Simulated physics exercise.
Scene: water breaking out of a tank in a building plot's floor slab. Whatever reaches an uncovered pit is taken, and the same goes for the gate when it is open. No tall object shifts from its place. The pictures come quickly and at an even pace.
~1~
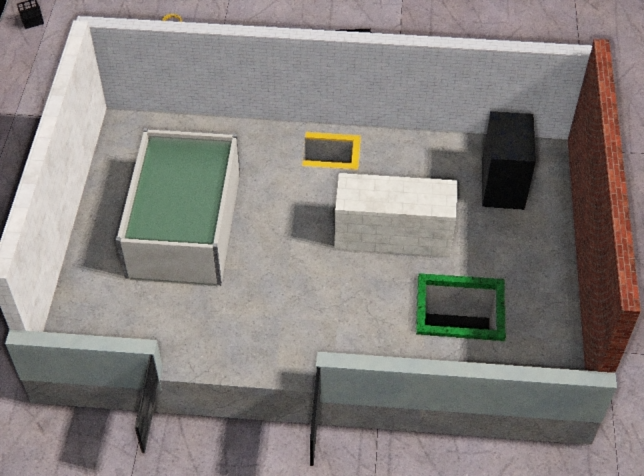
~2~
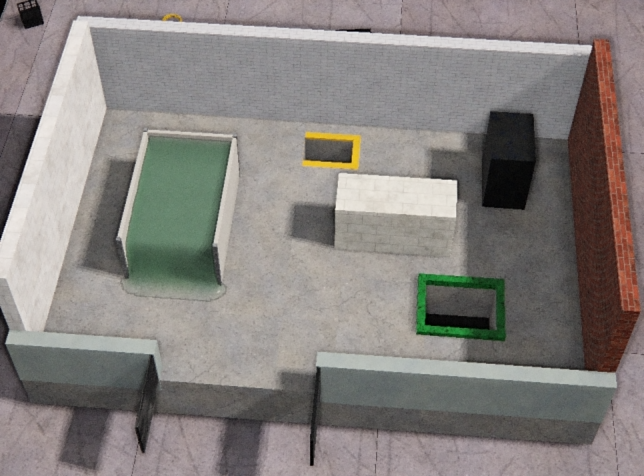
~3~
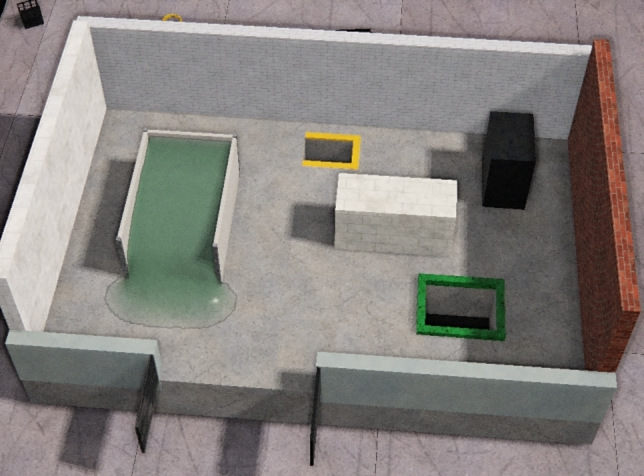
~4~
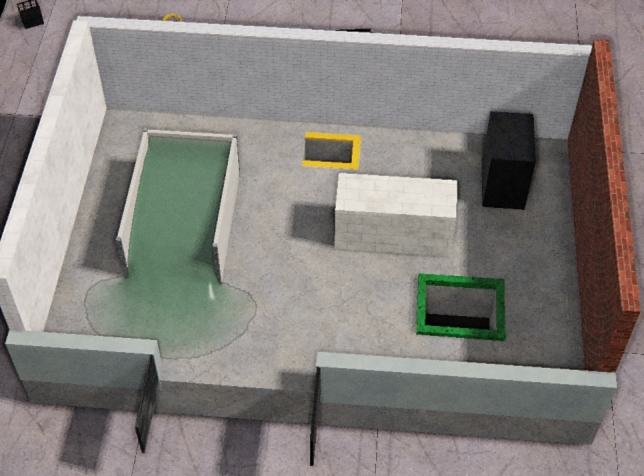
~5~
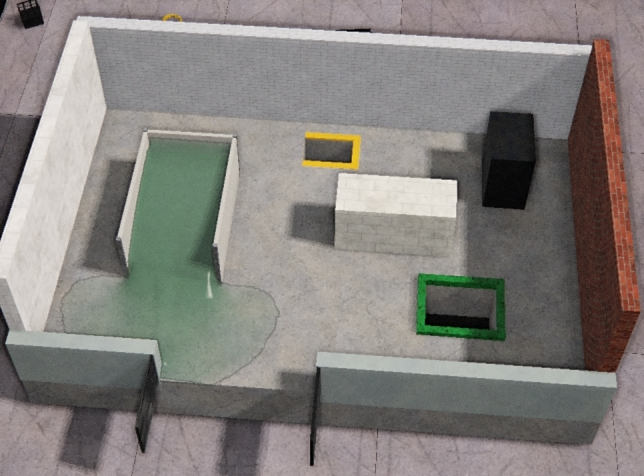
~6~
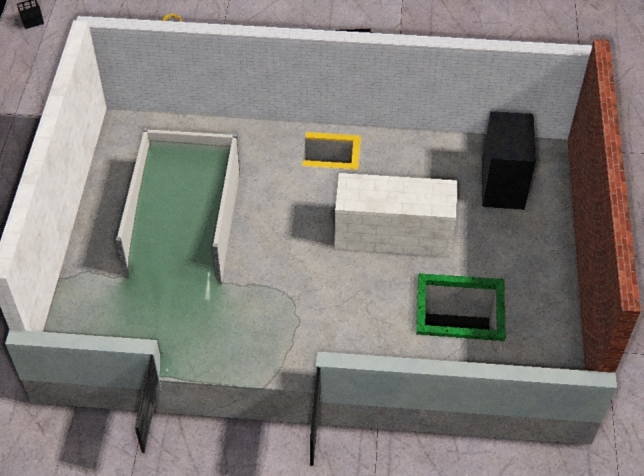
In a walled room with a bare grey floor, green-tinted water pours from the open near end of a tank at left, then spreads across the slab in a widening pool that reaches the front wall and its doorway.
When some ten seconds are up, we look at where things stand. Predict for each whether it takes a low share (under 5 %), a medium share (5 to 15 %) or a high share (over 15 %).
Prediction: The gate takes a high share; the yellow pit takes a medium share; the green pit takes a low share.
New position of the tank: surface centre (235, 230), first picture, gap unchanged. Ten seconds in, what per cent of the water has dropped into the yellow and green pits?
I'd say yellow gets 0 % and green gets 0 %.
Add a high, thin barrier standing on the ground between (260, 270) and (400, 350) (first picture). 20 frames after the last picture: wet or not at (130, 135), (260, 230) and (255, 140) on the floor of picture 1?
Going one after another, I'd say reached by the flood, then kept clear of the flood, then kept clear of the flood.
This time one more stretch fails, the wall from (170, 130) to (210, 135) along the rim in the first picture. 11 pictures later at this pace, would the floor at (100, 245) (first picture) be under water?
Lab note: Point logged as inundated.
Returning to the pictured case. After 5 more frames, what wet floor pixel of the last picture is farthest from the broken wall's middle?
Farthest reach: (363, 381).
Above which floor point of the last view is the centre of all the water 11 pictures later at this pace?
Somewhere around (153, 283) in the last view.
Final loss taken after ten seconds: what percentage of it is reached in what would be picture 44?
My reading is near 85 per cent.
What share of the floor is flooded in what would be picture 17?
By my count, 25 percent.
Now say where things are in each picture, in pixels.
In the first picture, still water in the water tank at (179, 189).
In the second picture, water pours out at (172, 268) and has run to (223, 287).
In the third picture, the front is at (227, 310), out from the gap at (172, 269).
In the fourth picture, water pours out at (172, 270) and has run to (217, 346).
In the fifth picture, water pours out at (172, 271) and has run to a hidden place.
In the sixth picture, the front is at a hidden place, out from the gap at (172, 271).
A moment on, water covers 20 % of the floor; the gate 12 %, the yellow pit 0 %, the green pit 0 %.
Next, water covers 25 % of the floor; the gate 26 %, the yellow pit 0 %, the green pit 0 %.
Then, water covers 35 % of the floor; the gate 39 %, the yellow pit 0 %, the green pit 0 %.
Later, water covers 60 % of the floor; the gate 48 %, the yellow pit 2 %, the green pit 0 %.
In the end, water covers 75 % of the floor; the gate 53 %, the yellow pit 7 %, the green pit 0 %.
